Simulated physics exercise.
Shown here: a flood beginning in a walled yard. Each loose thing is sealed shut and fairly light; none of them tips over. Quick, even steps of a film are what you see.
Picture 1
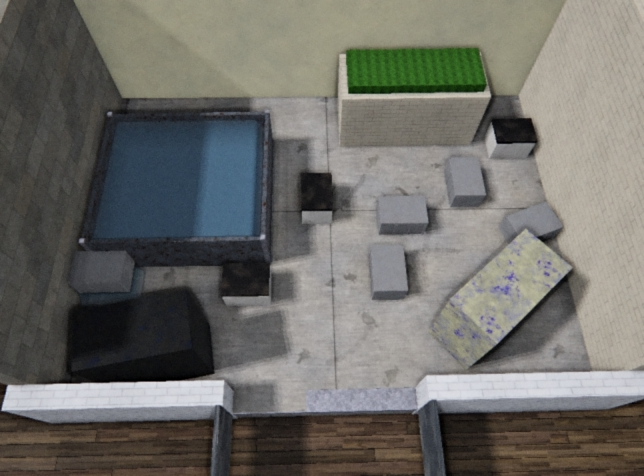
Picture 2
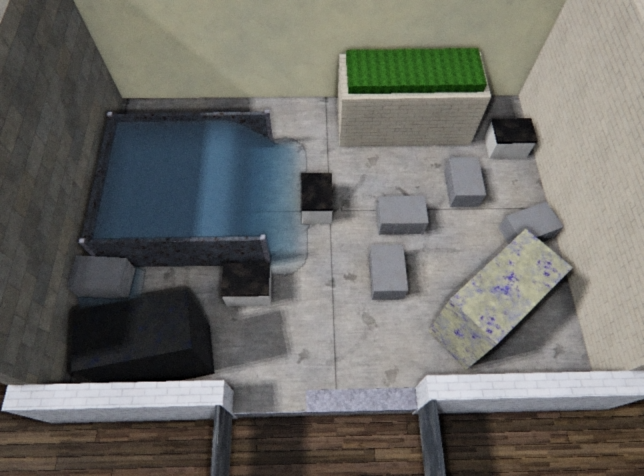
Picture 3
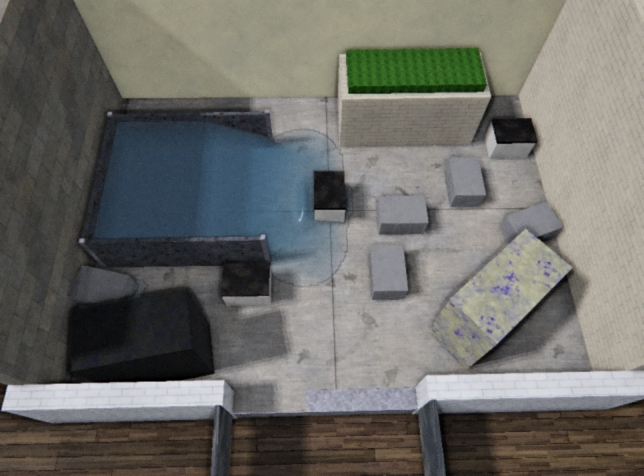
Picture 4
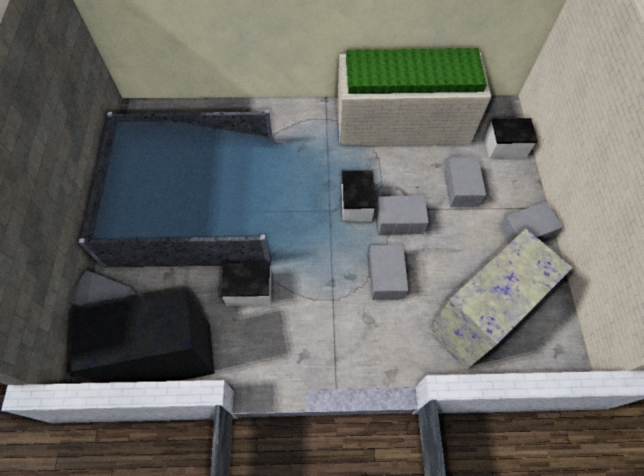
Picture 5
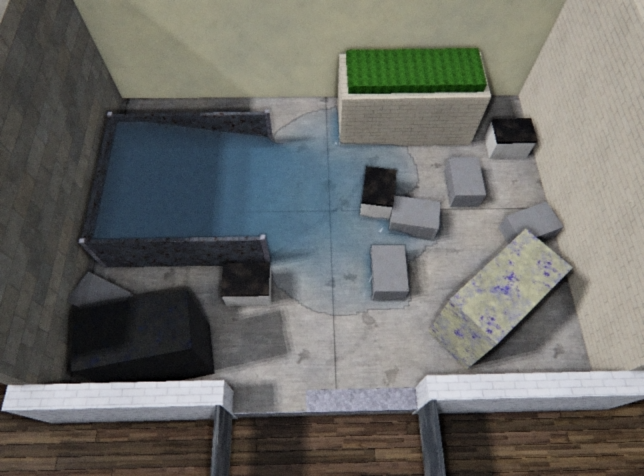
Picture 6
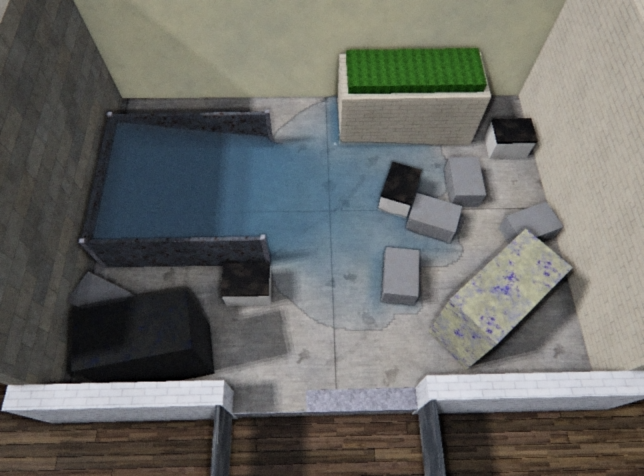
At the start, blue water fills a walled pool on the left of a yard scattered with boxes. The pool's right side opens and water spreads rightward across the paving, pushing a black-topped box to the right, and then two grey boxes near it shift and the wet area widens.
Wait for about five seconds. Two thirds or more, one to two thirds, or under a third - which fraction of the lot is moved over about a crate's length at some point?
The fraction moved that far is two thirds or more.
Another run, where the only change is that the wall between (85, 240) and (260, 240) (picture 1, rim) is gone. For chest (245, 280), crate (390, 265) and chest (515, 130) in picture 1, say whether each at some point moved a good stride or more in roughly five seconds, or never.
In that order: Pushed that far, swept aside, no.
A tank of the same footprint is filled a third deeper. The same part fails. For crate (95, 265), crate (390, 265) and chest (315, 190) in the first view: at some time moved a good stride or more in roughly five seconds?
One: Stayed below the mark. Two: Passed the mark. Three: Passed the mark.
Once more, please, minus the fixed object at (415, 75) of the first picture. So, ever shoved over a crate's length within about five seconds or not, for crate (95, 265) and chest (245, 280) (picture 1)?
Listed order result: Hardly budged / hardly budged.
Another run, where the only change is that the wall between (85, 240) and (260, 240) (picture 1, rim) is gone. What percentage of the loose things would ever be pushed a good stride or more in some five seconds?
I make it 50 per cent.
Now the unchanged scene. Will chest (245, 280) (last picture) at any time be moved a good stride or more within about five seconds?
Verdict on that one: Under that distance.
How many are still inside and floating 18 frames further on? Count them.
6.
A moment on, 3 of 8 are well off their spots; 1 afloat.
Next, 5 of 8 are well off their spots; 5 afloat.
Later, 4 of 8 are well off their spots; 6 afloat.
In the end, 5 of 8 are well off their spots, and 6 have been at some point; 6 afloat.
